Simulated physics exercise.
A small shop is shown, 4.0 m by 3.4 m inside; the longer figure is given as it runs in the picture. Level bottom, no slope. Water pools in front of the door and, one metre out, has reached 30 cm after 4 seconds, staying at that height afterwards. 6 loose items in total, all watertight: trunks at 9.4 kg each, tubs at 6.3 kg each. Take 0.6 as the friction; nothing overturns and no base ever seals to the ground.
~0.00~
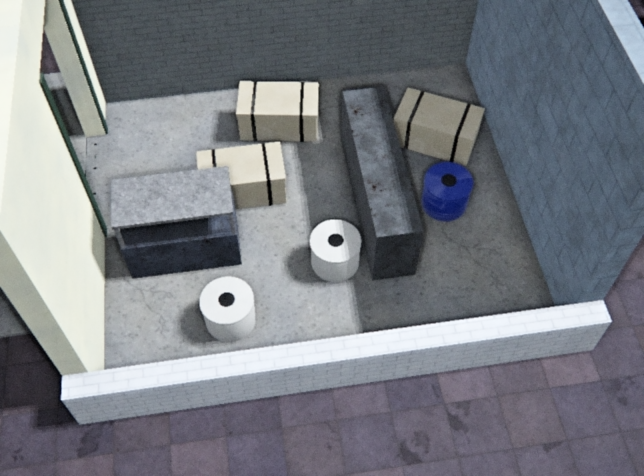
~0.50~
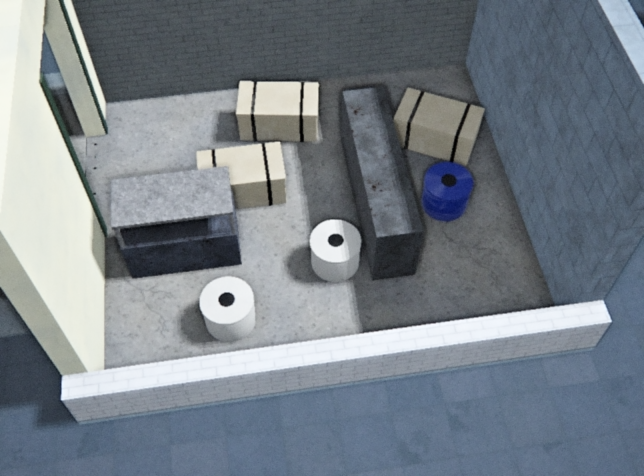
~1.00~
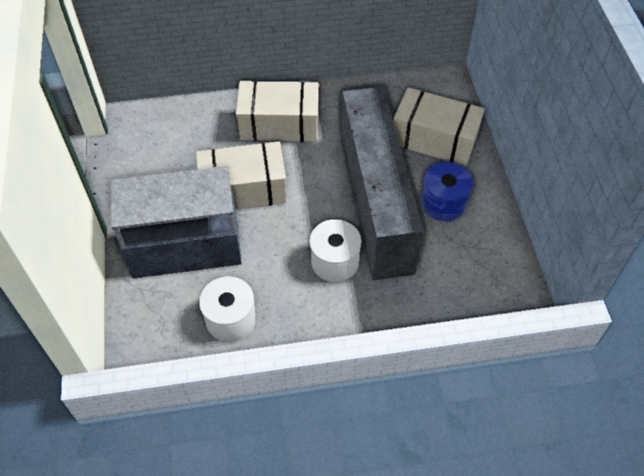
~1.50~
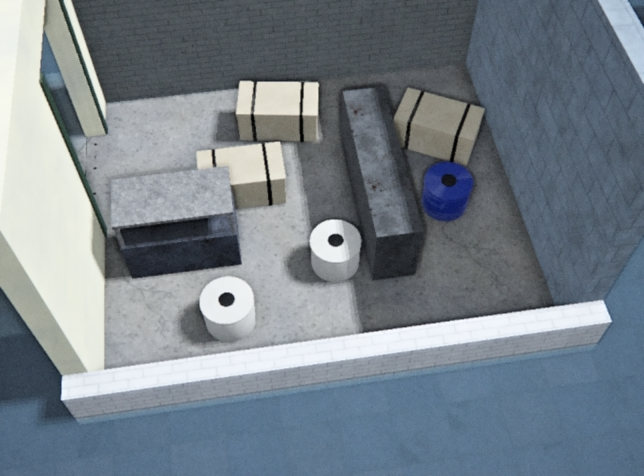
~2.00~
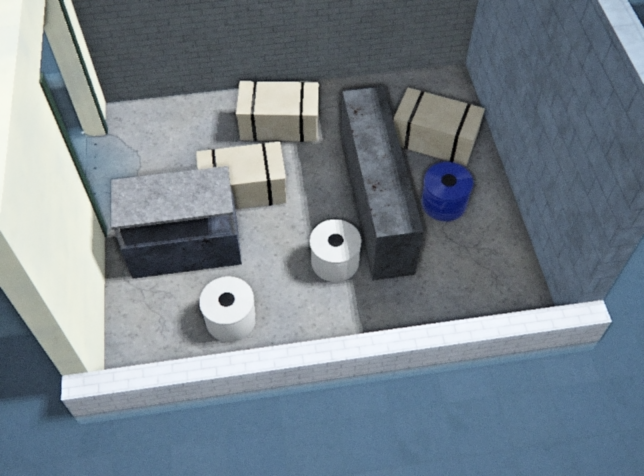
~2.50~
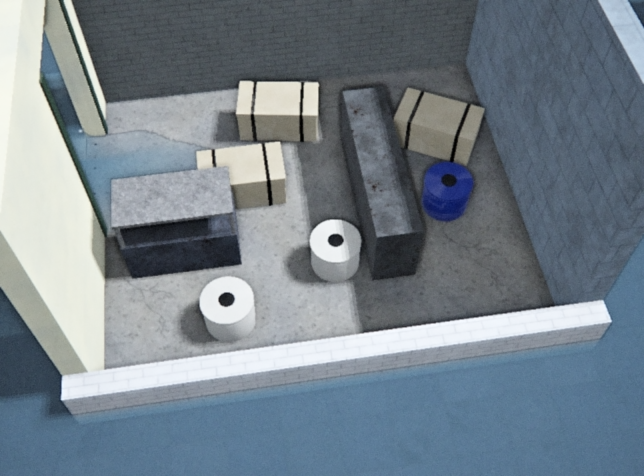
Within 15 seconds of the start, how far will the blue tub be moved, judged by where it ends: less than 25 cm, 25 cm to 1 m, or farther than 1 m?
It will be moved farther than 1 m.
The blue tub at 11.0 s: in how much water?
I'd put it at about 21 cm.
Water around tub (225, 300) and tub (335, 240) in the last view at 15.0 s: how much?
Roughly 27 and 27 cm.
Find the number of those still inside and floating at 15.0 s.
Total: 6.
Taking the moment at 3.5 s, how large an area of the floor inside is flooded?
About 3.5 m2.
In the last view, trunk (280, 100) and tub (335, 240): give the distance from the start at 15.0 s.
They sit 250 cm and 200 cm away, in the order given.
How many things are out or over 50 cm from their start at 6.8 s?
I count 4 of them.
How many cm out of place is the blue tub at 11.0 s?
Some 250 cm from the start.
After 3.5 s the blue tub is near (449, 181), 0.0 m from its start, aground; 0 afloat.
After 6.8 s the blue tub is near (432, 208), 0.4 m from its start, aground; 4 afloat.
After 11.0 s the blue tub is near (227, 324), 2.5 m from its start, afloat; 6 afloat.
After 15.0 s the blue tub is near (212, 292), 2.5 m from its start, afloat; 6 afloat.
